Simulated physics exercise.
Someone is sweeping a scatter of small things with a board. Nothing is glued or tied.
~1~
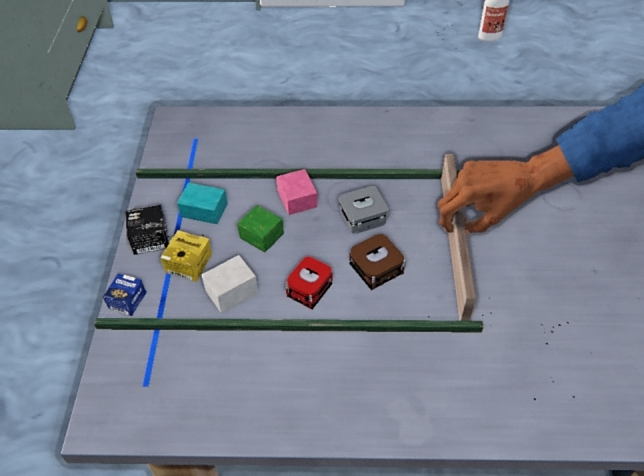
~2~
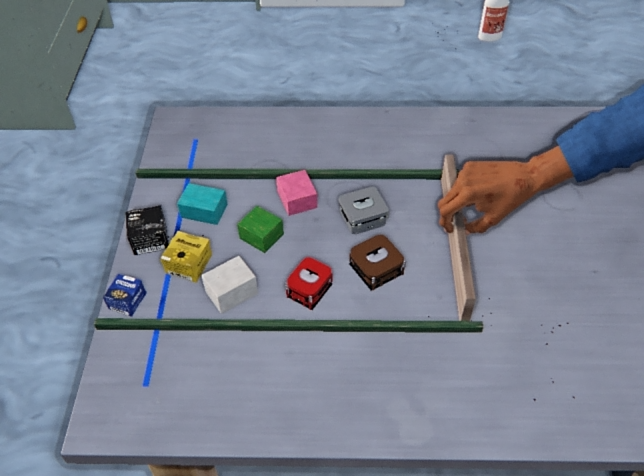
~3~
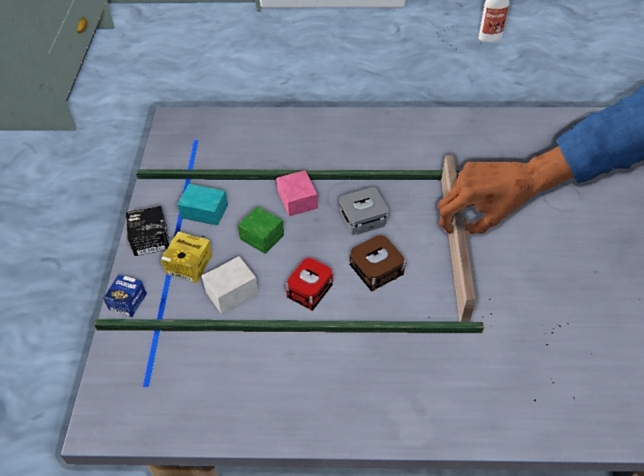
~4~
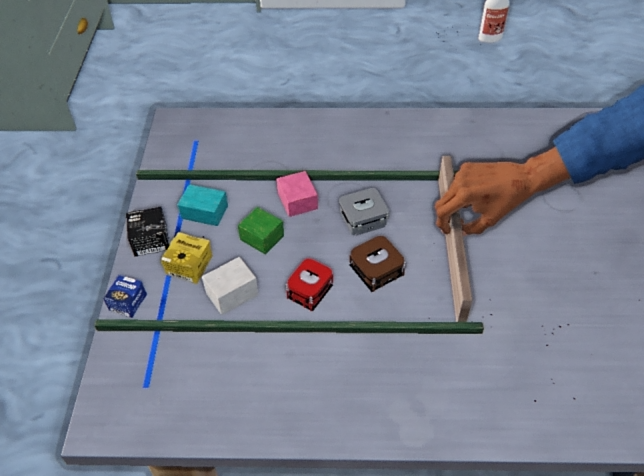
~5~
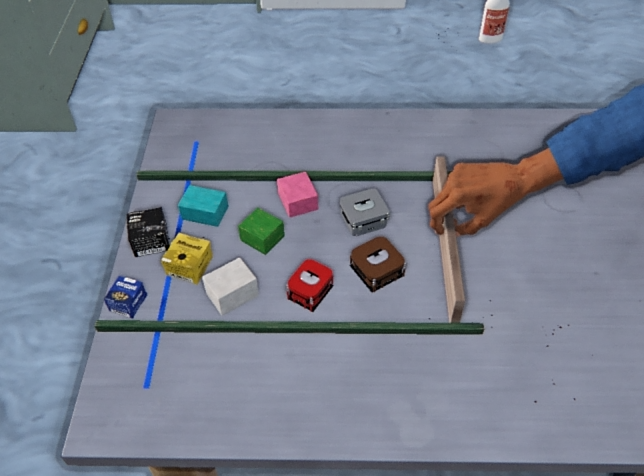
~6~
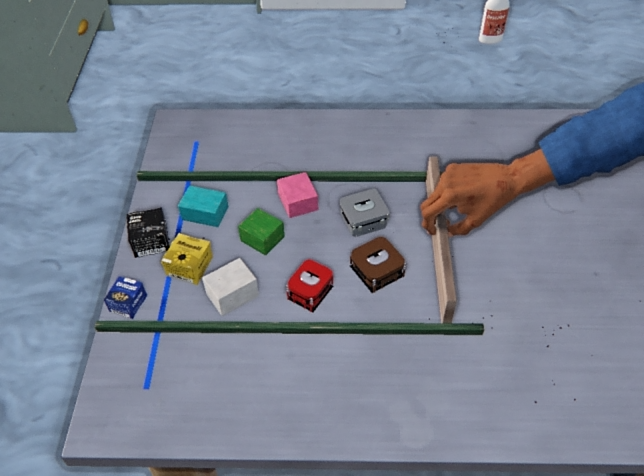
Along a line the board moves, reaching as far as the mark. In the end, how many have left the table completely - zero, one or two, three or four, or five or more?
In the end, three or four have left it.
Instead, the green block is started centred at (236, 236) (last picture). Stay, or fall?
From that start, the object then is safe.
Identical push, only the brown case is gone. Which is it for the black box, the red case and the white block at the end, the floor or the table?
Black box: Over the edge. Red case: Still there. White block: Still there.
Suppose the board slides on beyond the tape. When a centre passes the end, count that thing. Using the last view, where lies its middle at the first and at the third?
(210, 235), later (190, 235).
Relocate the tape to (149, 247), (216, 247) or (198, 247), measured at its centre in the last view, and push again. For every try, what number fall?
Down on the floor: 7, 0 and 2.
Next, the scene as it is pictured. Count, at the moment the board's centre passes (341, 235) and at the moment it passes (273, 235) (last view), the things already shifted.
Respectively 4 and 7.
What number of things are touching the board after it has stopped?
3 of them.
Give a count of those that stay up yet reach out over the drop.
The total would be 3.
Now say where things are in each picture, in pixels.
The first picture shows blue box (125, 294); black box (148, 230); yellow box (187, 256); board (457, 233); tape (174, 244).
The second picture shows black box (147, 230); brown case (377, 262).
The third picture shows yellow box (187, 257); green block (261, 230).
The fourth picture shows blue box (125, 296); board (454, 234).
The fifth picture shows black box (148, 232); turquoise block (204, 206).
The sixth picture shows blue box (126, 297); black box (148, 232); yellow box (188, 259); board (440, 235); tape (175, 247).
Early on, none off yet; blue box at rest near (126, 297); black box at rest near (148, 232); yellow box at rest near (188, 259).
A while later, none off yet; blue box at rest near (126, 297); black box at rest near (148, 232); yellow box moving near (182, 254).
Finally, the number that fall off is three or four; lost, turquoise block, yellow box, black box and blue box.
